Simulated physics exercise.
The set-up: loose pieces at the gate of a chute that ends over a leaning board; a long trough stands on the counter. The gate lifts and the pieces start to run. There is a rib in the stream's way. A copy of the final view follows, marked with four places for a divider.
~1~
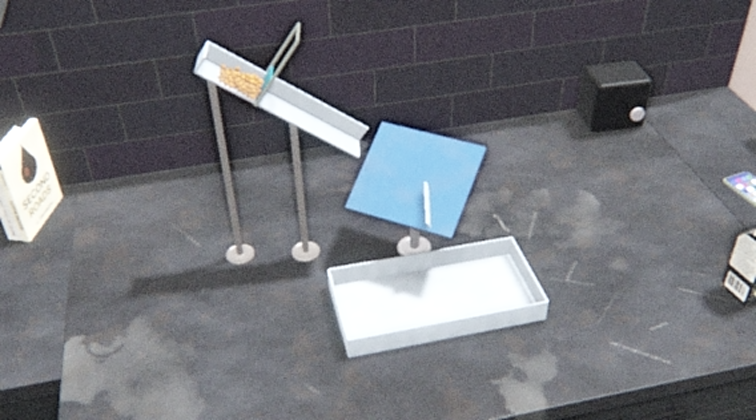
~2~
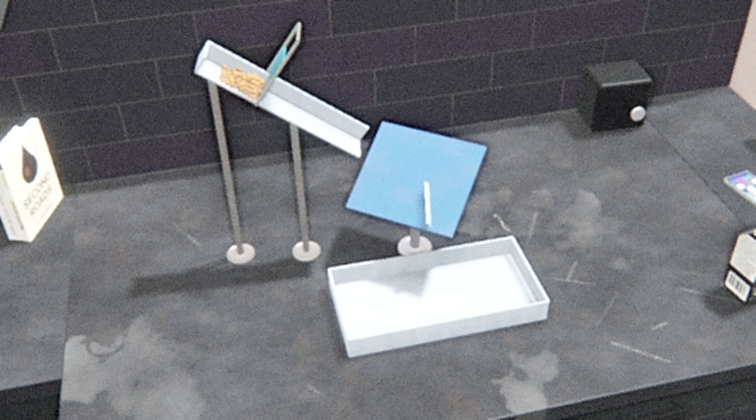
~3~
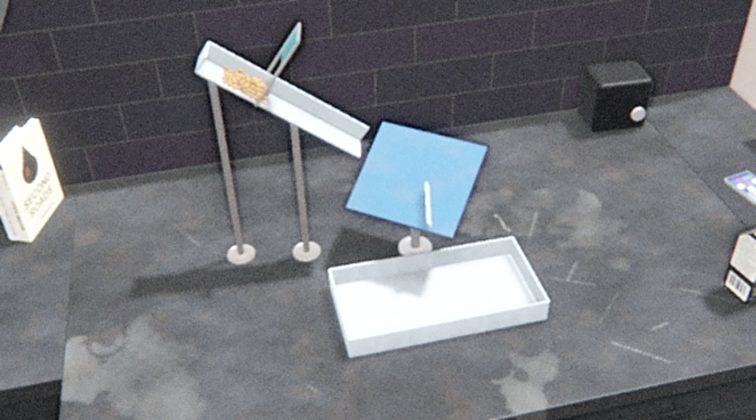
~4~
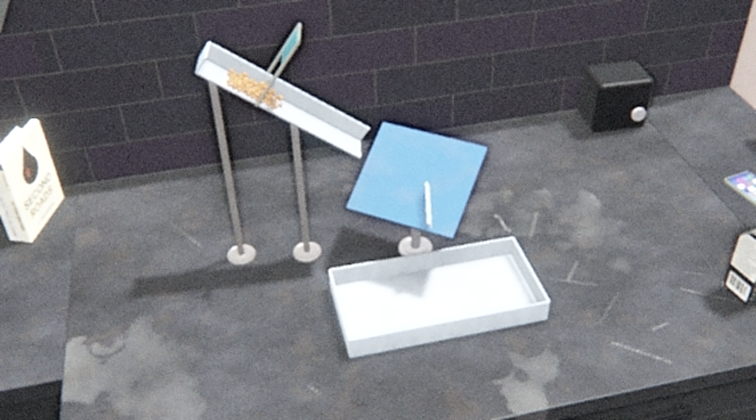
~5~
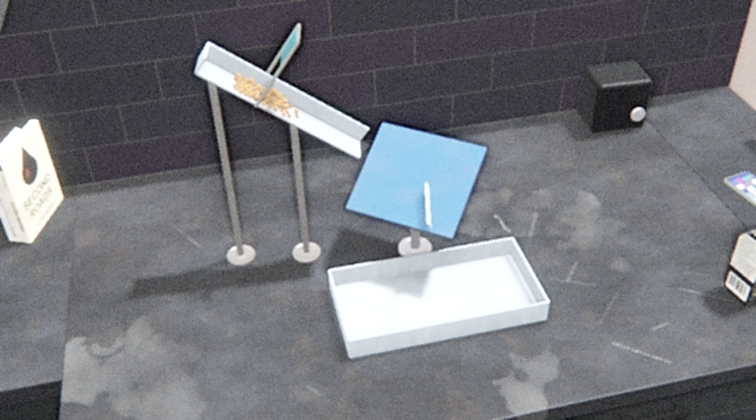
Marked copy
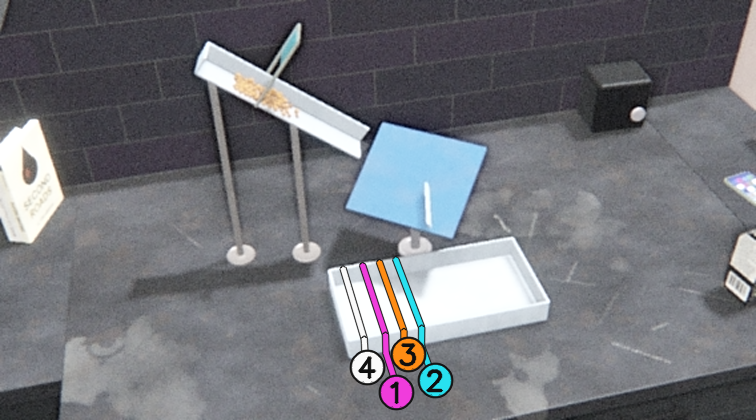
A dark, scuffed stone counter against a black brick wall is seen from above at an angle, with a cream book at the left and a black box at the back right. A white chute on two thin posts slopes down rightward beside a tilted blue board with a small white rib, behind an empty white trough. The small teal gate lifts, and golden-brown chickpeas slide a short way down the chute, spreading slightly, while the camera stays still.
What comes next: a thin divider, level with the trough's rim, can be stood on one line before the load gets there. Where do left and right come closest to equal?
Take 2.
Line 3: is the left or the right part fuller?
Right.
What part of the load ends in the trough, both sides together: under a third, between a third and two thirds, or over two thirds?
It is over two thirds.
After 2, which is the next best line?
The answer is 3.
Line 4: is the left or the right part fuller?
The right side.
On the marked copy, line 1 crosses the front rim at (385, 333); line 2 crosses the front rim at (421, 326); line 3 crosses the front rim at (403, 330); line 4 crosses the front rim at (364, 337).
With 1, of what is caught, a small part on the left of the divider, nearly all on the right.
With 2, of what is caught, about half on the left of the divider, about half on the right.
With 3, of what is caught, about a quarter on the left of the divider, most on the right.
With 4, of what is caught, none on the left of the divider, all on the right.
